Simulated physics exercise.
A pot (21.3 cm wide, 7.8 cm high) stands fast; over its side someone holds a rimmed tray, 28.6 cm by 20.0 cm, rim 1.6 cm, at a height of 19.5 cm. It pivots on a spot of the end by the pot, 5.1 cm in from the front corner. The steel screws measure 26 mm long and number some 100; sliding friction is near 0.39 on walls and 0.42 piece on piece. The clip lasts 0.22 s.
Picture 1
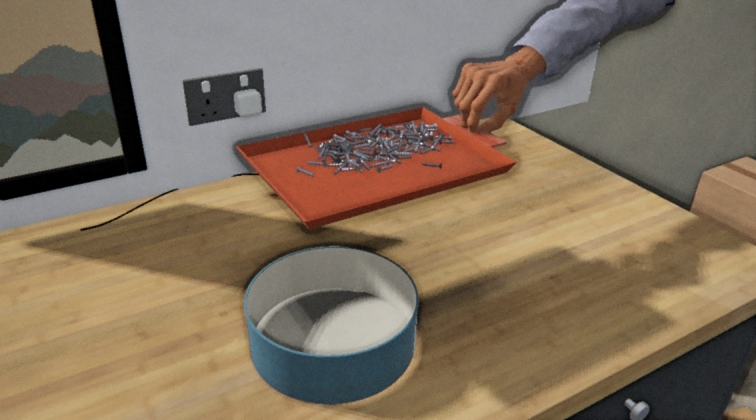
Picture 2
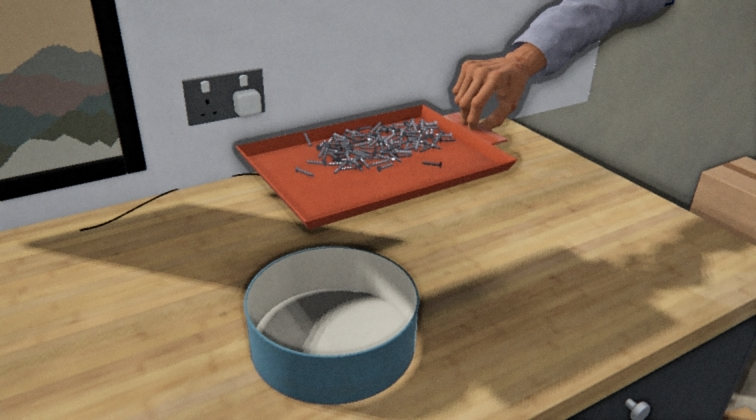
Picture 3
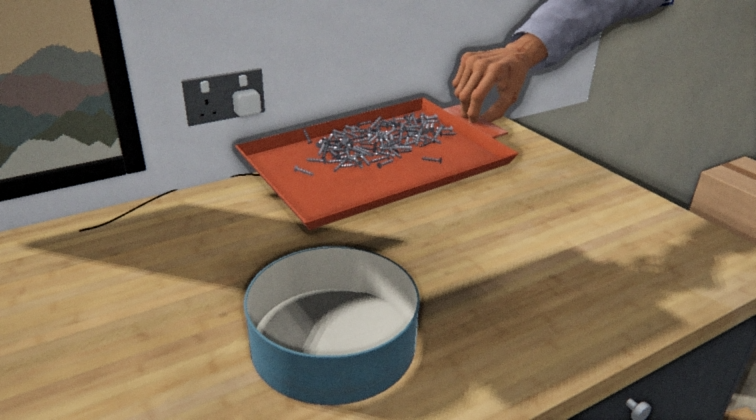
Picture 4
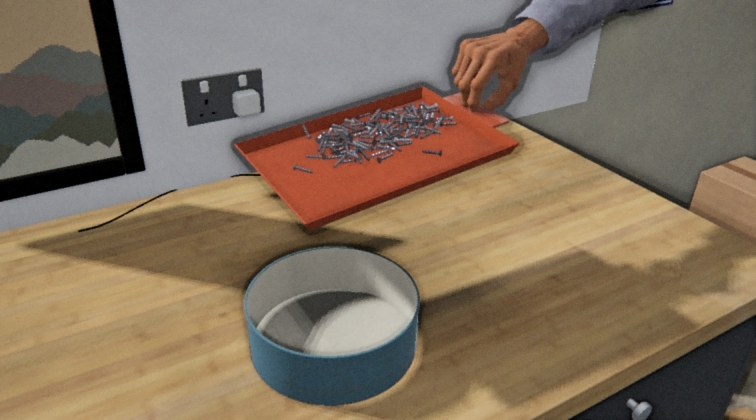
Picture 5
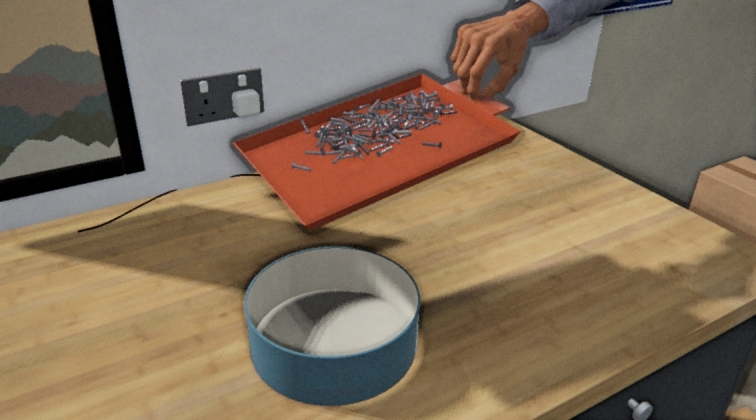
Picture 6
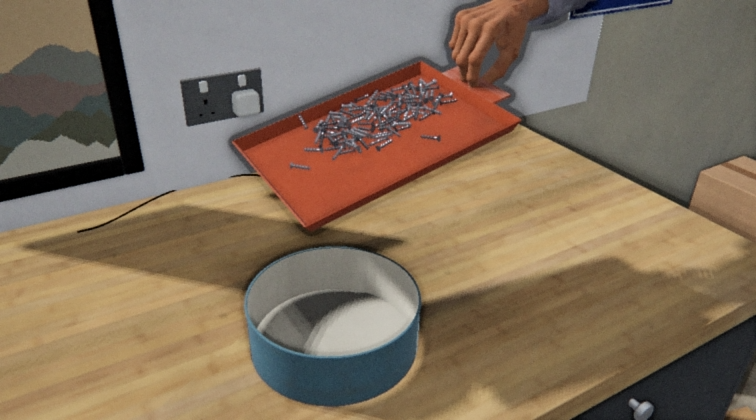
A red tray of small metal screws, held by a hand at its far right corner, slowly tilted as the hand raised that side, while the blue pot on the wooden counter stayed still.
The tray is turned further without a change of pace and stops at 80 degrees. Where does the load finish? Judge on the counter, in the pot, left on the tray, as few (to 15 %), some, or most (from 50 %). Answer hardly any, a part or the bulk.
Counter: The bulk, pot: A part, tray: Hardly any.
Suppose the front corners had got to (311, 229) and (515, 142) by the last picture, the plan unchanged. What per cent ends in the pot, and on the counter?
Pot 80, counter 20.
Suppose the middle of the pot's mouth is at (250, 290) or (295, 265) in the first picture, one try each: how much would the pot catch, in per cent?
About 90 and 30 per cent.
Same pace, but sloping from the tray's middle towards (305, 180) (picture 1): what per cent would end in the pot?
About 10 per cent.
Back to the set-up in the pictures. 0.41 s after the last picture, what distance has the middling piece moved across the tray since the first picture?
Roughly 9 cm.
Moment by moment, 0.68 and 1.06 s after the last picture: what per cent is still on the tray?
In turn: 30, 0.
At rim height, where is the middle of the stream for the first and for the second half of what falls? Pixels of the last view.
At about (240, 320), then at (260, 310).
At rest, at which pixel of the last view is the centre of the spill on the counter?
Near (195, 373).
Then, 0.41 s after the last picture, tilt 45 degrees; the tray holds 100 %, the pot 0 %.
Then, 0.68 s after the last picture, tilt 67 degrees; the tray holds 30 %, the pot 5 %.
Then, 1.06 s after the last picture, tilt 80 degrees; the tray holds 0 %, the pot 35 %.
In the end, counter 60 %, pot 40 %, tray 0 %.
